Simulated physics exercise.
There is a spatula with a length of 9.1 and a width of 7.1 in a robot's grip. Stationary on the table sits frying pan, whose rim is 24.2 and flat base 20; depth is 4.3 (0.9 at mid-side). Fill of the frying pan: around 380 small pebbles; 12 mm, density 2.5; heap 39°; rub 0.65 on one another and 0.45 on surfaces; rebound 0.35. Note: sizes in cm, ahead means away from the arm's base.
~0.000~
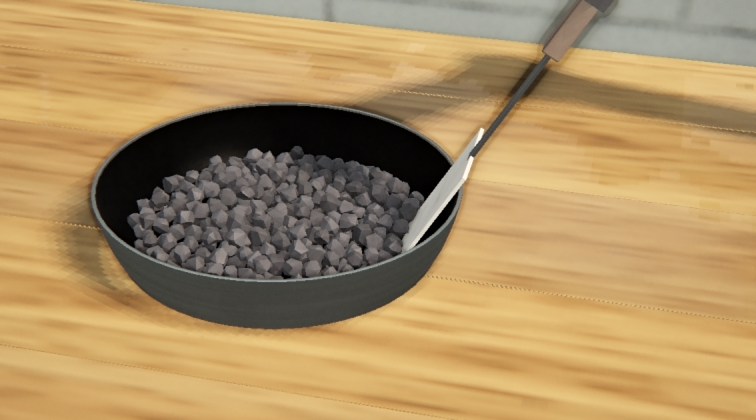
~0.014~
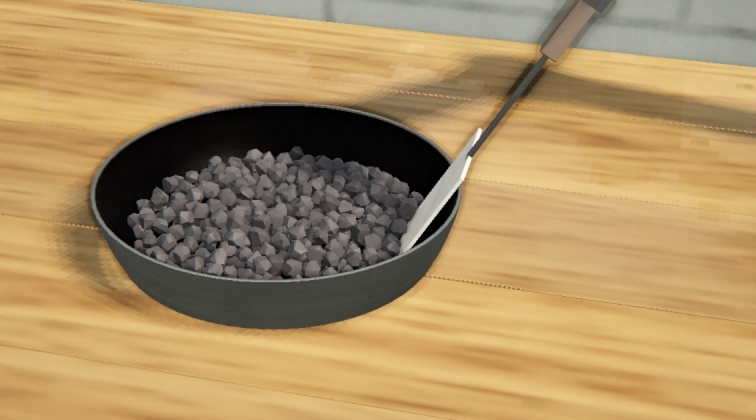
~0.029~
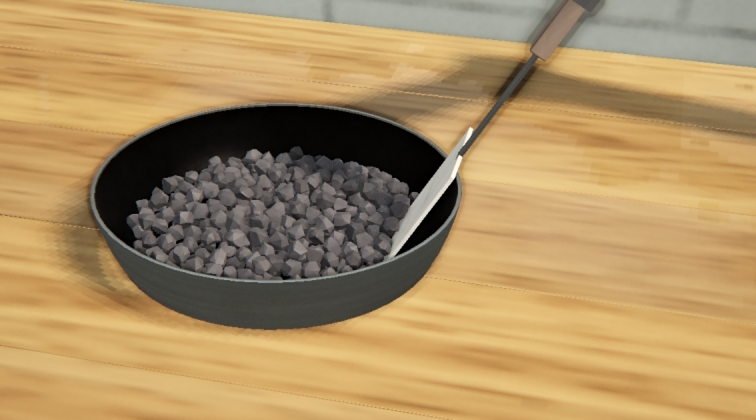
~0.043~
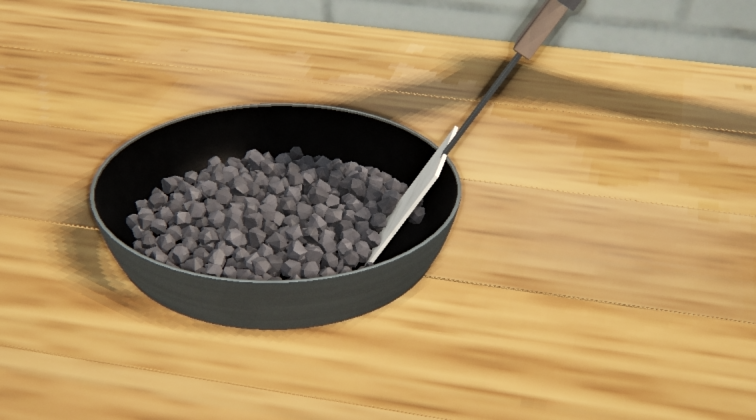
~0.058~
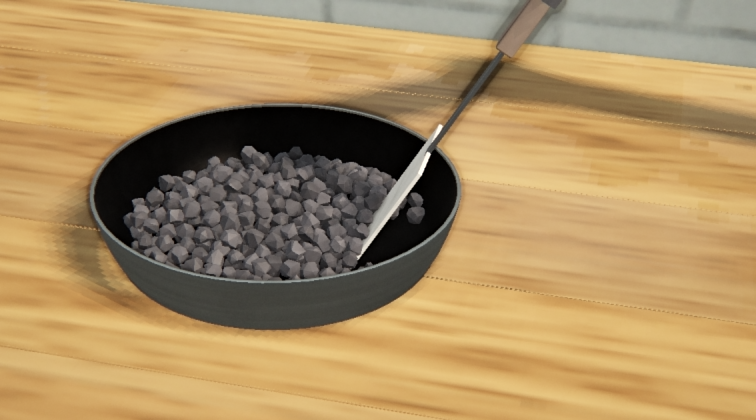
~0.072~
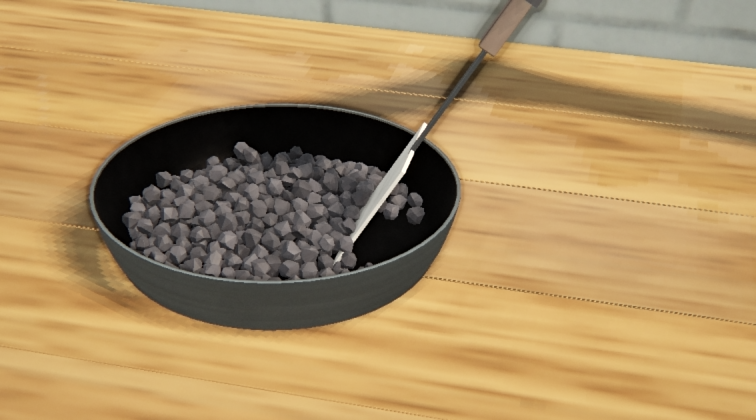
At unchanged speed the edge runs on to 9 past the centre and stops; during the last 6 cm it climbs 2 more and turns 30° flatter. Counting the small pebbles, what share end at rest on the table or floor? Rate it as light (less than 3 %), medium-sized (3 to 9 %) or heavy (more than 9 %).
Rated medium-sized.
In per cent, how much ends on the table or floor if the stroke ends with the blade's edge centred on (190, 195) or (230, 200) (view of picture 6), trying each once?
0 % and 0 %.
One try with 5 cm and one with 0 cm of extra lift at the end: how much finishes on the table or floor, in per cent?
15 and 0 per cent.
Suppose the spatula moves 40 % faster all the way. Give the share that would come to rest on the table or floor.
I'd say close to 10 per cent.
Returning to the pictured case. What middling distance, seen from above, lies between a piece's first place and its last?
About 3 cm.
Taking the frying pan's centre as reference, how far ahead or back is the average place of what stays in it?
4.0 cm ahead.
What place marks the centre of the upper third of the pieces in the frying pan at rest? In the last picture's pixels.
Roughly at (167, 174).
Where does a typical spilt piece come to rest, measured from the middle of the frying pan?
Close to 18 cm from the centre.
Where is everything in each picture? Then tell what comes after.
In the first picture, the spatula top edge at (474, 153), sloping 60°; upper third of the load around (274, 211), from x 135 to 420, top at y 155; 384 in the frying pan.
In the second picture, the spatula top edge at (472, 153), sloping 60°; upper third of the load around (274, 212), from x 135 to 420, top at y 155.
In the third picture, the spatula top edge at (462, 152), sloping 60°; upper third of the load around (279, 211), from x 135 to 415, top at y 155.
In the fourth picture, the spatula top edge at (447, 150), sloping 60°; upper third of the load around (285, 209), from x 135 to 415, top at y 155.
In the fifth picture, the spatula top edge at (431, 149), sloping 60°; upper third of the load around (272, 206), from x 130 to 415, top at y 155.
In the sixth picture, the spatula top edge at (415, 147), sloping 60°; upper third of the load around (267, 204), from x 130 to 415, top at y 150; 384 in the frying pan.
After 0.14 s, sloping 60°, highest piece 5 above the table; 384 in the frying pan.
After 0.21 s, sloping 50°, highest piece 6 above the table; 384 in the frying pan.
After 0.44 s, sloping 30°, highest piece 7 above the table; 363 in the frying pan, 18 on the table or floor, 3 on the blade or in flight.
After 1.49 s, sloping 30°, highest piece 6 above the table; 363 in the frying pan, 21 on the table or floor.
In the end, 363 in the frying pan, 21 on the table or floor. That is 5 % on the table or floor.
